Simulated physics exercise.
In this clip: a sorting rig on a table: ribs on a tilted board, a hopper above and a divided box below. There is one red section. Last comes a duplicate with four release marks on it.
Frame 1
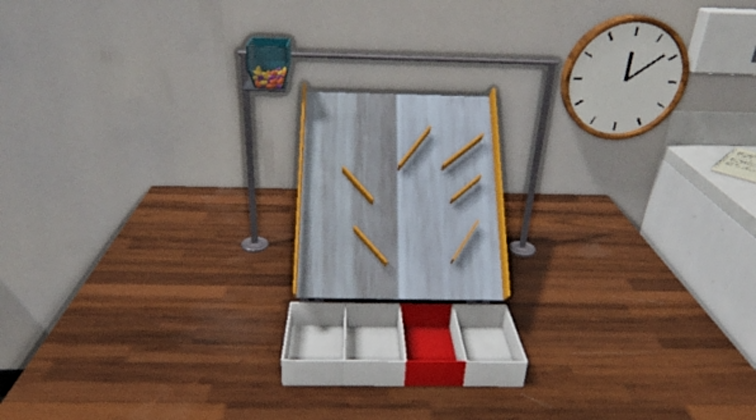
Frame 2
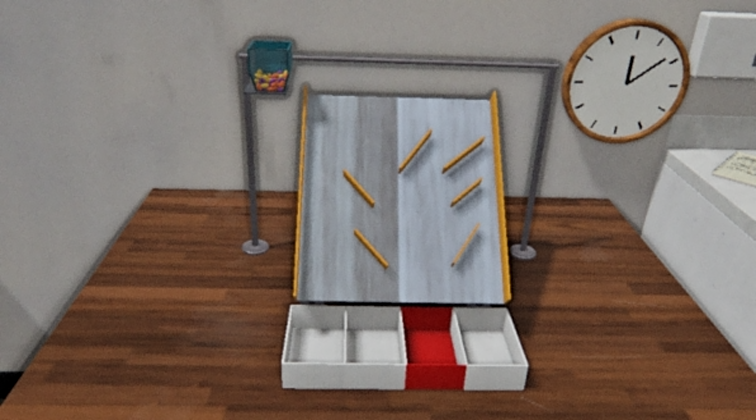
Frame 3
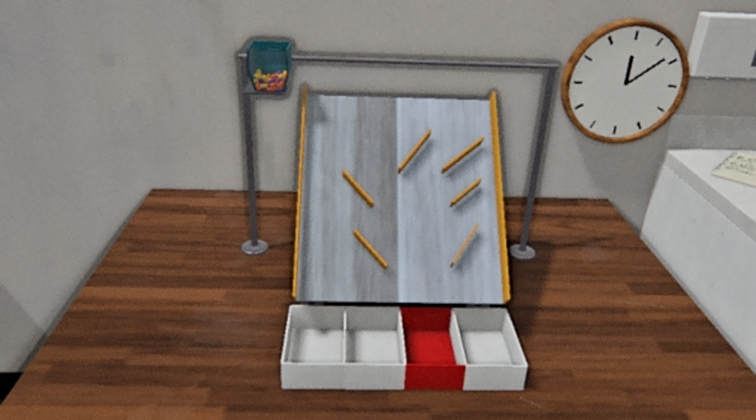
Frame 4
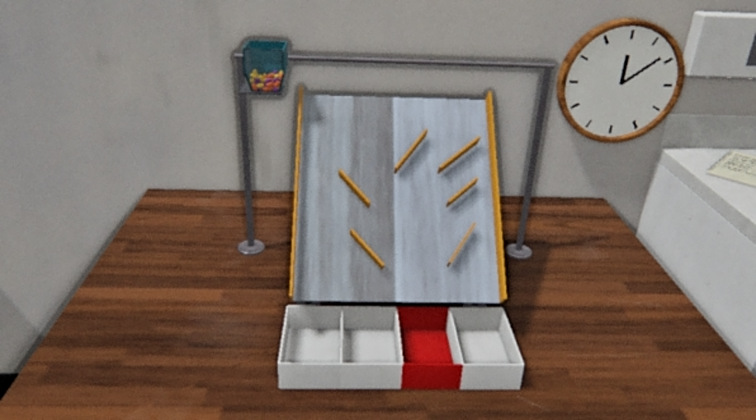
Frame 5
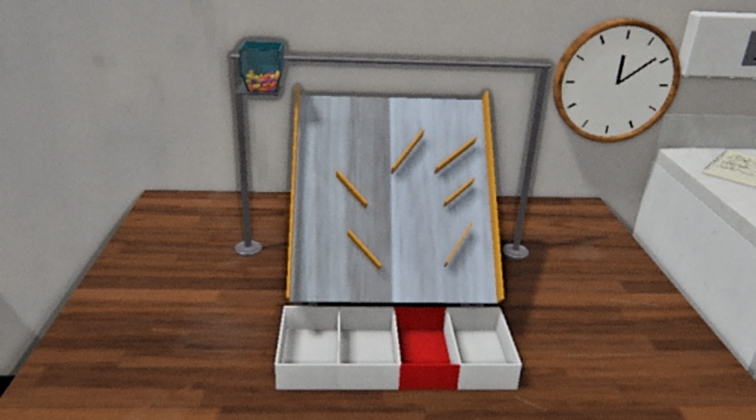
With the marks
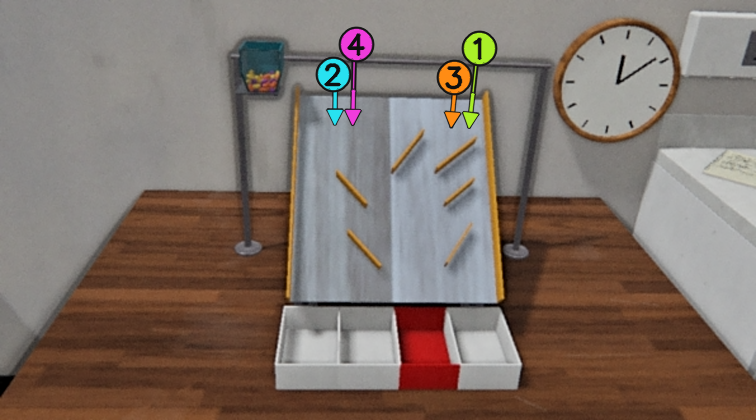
Nothing moves apart from a slight shift of the view; a hopper of jelly beans hangs at the upper left of a metal frame, above a tilted board with six ribs and a divided box with one red section.
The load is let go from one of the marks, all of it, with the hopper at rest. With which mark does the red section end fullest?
I would pick mark 4.
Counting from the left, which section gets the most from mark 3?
The third.
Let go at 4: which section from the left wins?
The third from the left.
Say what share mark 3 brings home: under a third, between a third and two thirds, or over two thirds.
Mark 3 gives between a third and two thirds.
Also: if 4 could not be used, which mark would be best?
3.
On the marked copy, mark 1 meets the board at (469, 122); mark 2 meets the board at (334, 119); mark 3 meets the board at (451, 121); mark 4 meets the board at (352, 119).
If 1 is chosen, about a third in the red section, about half in other sections, a small part held on the board.
If 2 is chosen, about a third in the red section, about half in other sections, a small part outside the box.
If 3 is chosen, about half in the red section, about a quarter in other sections, about a quarter held on the board.
If 4 is chosen, about two thirds in the red section, about a third in other sections.
